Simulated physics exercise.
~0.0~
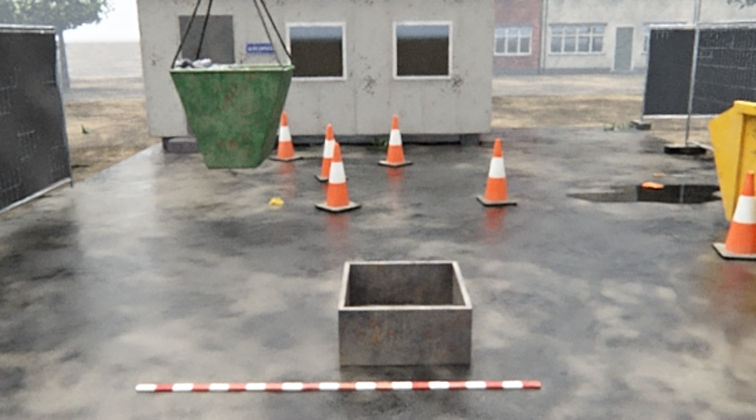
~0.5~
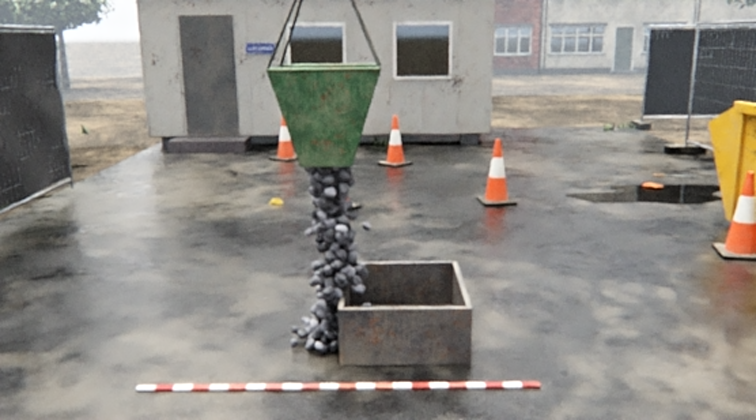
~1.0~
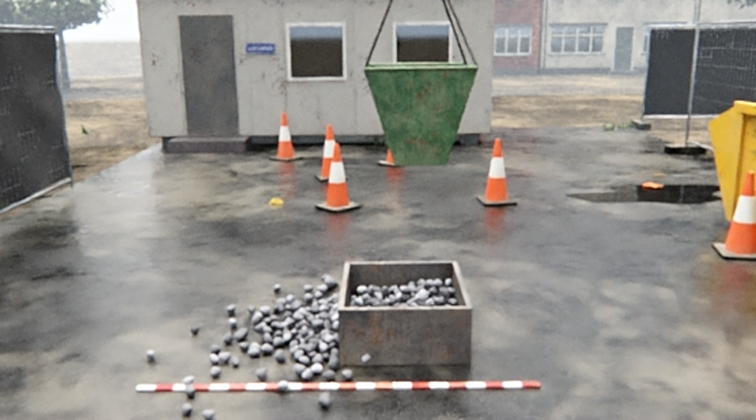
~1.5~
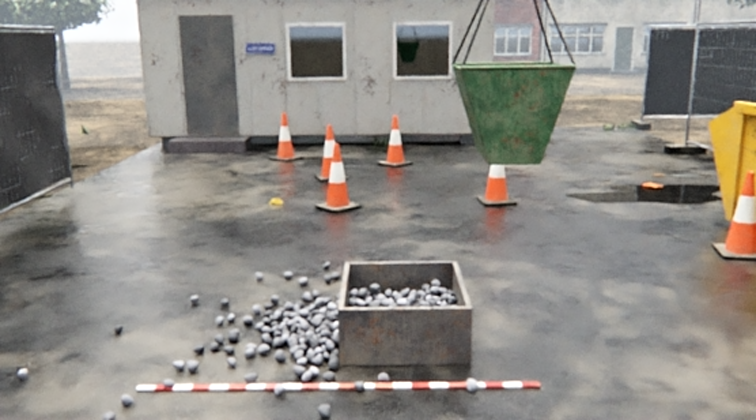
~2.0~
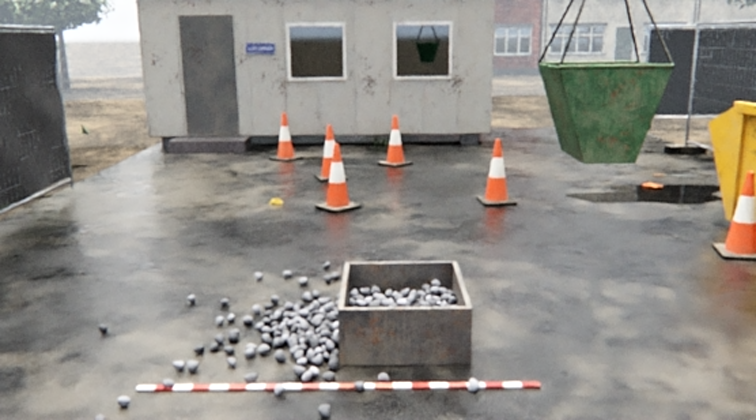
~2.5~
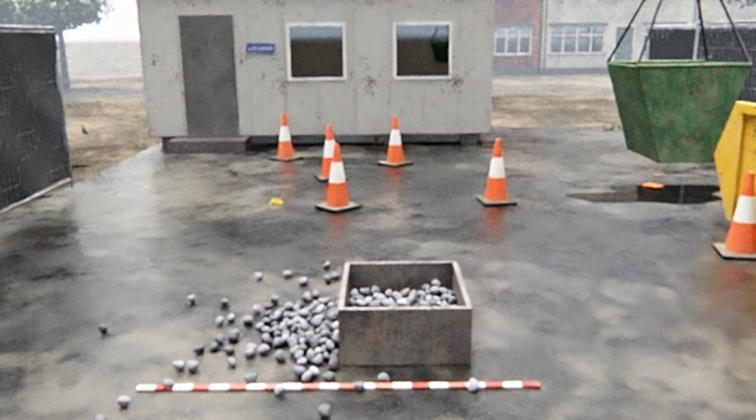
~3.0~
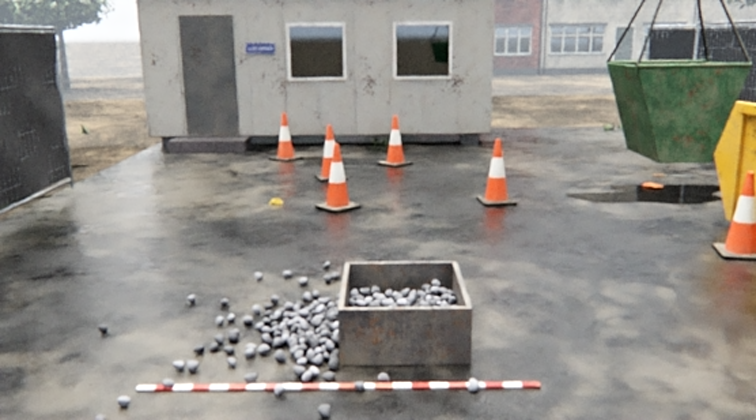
A green skip hanging from a crane moves rightwards across a wet yard with traffic cones and drops grey stones from its bottom; most land in the open bin, while many scatter on the ground to its left, and the empty skip stops at the right.
